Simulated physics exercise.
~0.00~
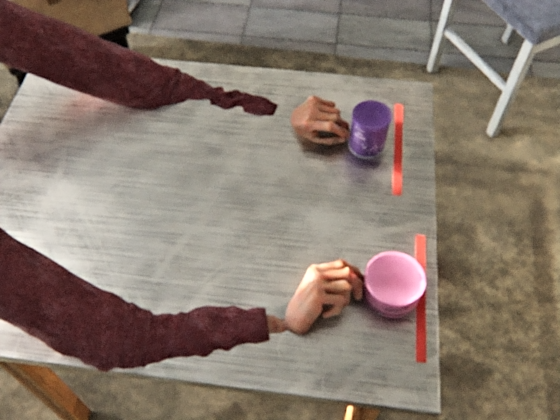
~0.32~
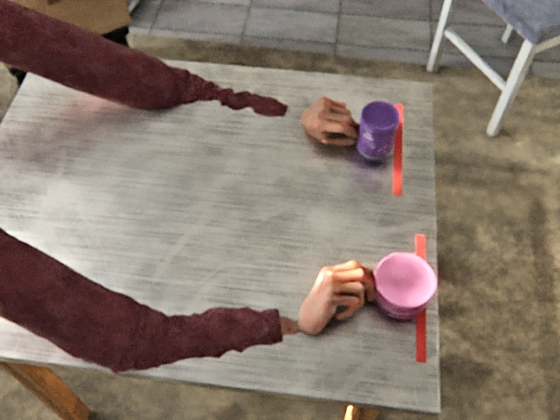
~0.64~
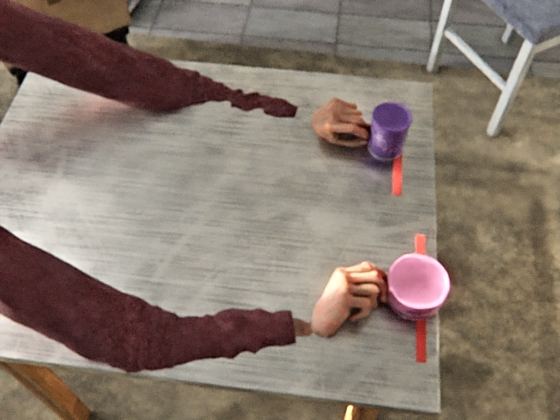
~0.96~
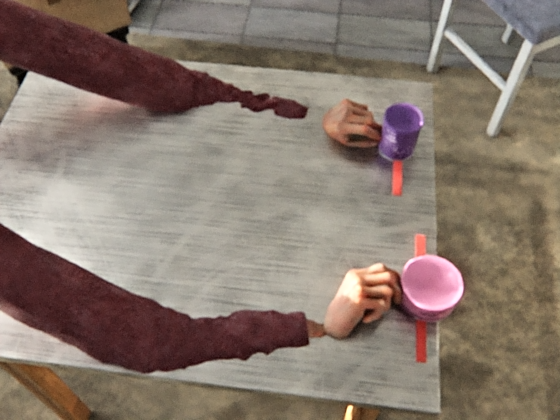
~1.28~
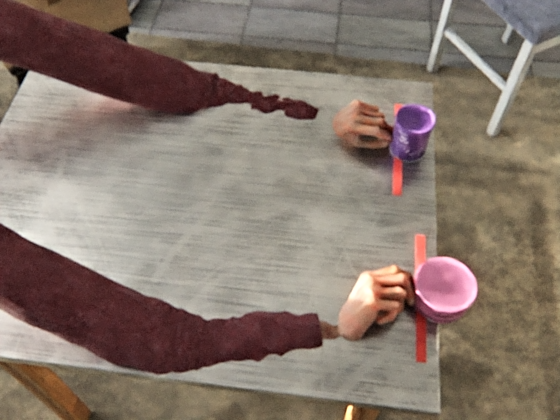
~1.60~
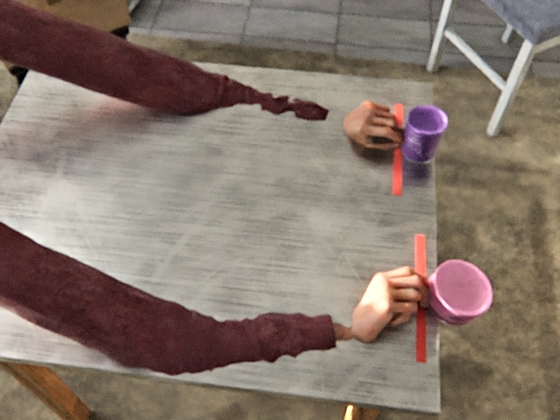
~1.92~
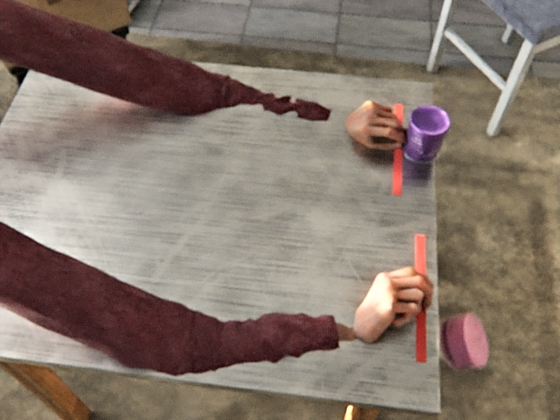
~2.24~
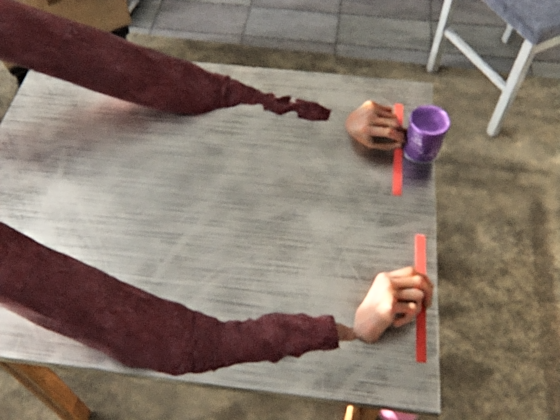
Two hands in dark red sleeves slowly pushed a purple pot and a pink tub rightward past strips of red tape at the table's end. The pink tub tipped off and dropped towards the floor, while the purple pot stayed on the edge.
